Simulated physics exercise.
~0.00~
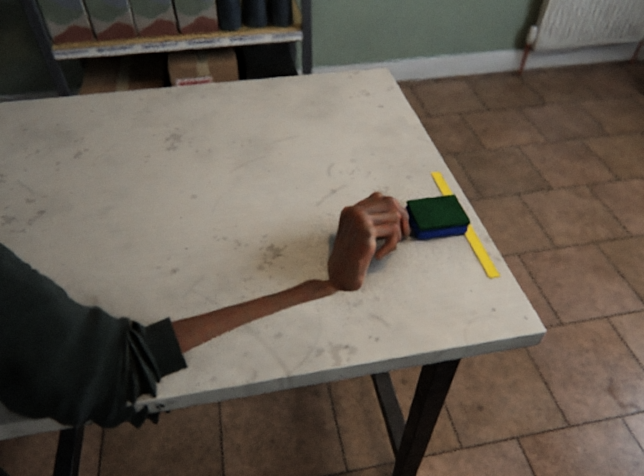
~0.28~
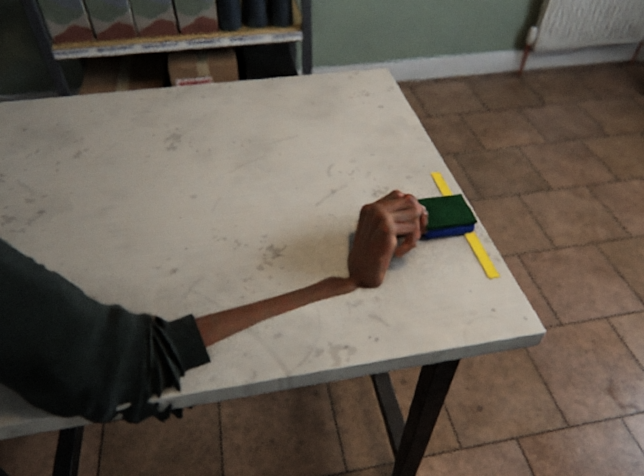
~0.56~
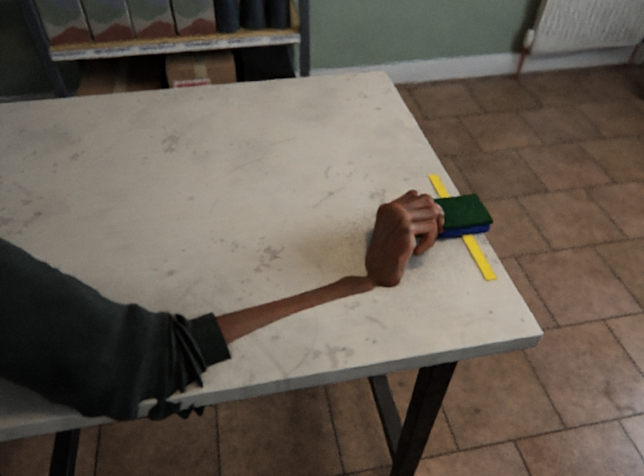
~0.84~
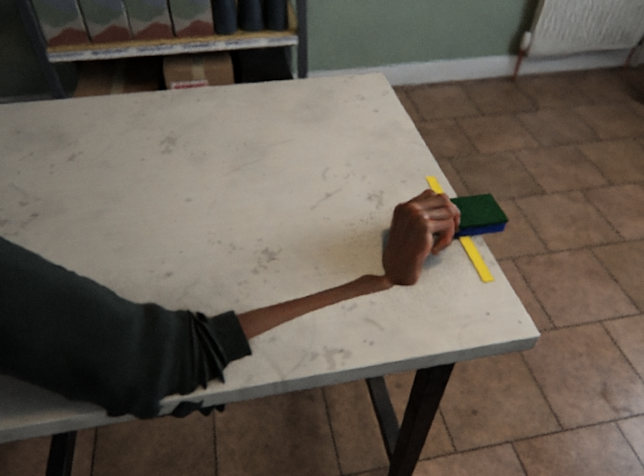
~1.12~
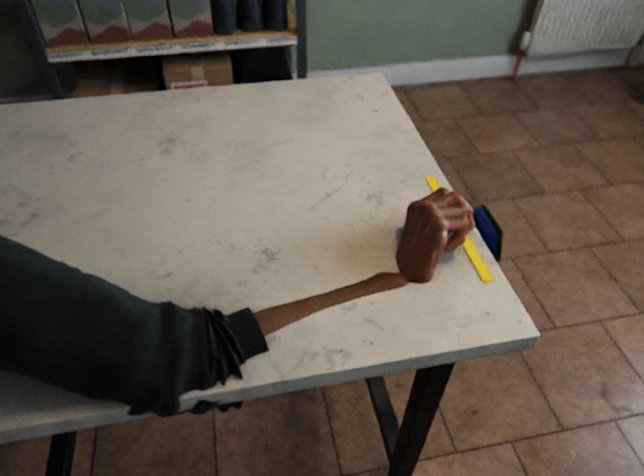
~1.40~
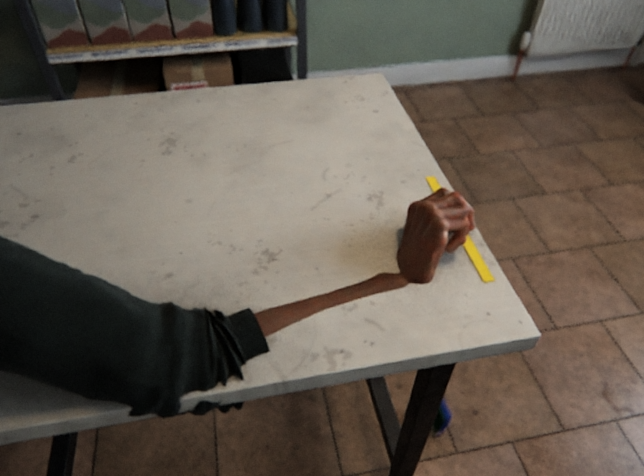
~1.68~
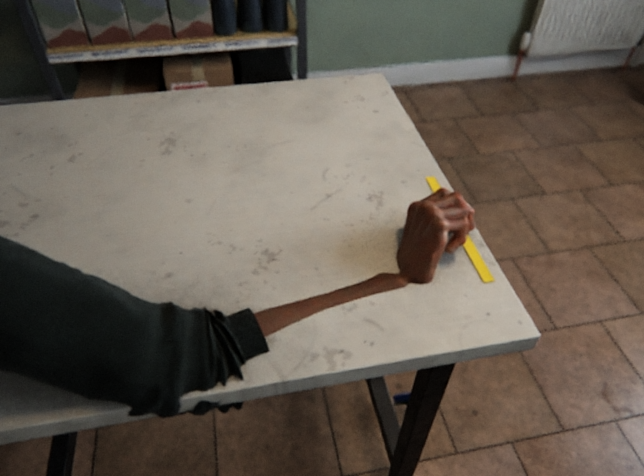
To begin with, a hand at the end of a dark-sleeved arm pushes a blue sponge with a green top rightward along a pale, scuffed table, where a strip of yellow tape lies near the right edge. The sponge slides steadily across the tape, the knuckles following close behind it. It juts farther and farther past the table's edge until it tips over onto its side, while the hand comes to a stop by the tape. The sponge then drops out of sight below the tabletop, with a bit of blue showing beside the table leg. Finally, it has come down on the tiled floor beneath the table, mostly hidden, and the hand stays where it stopped.
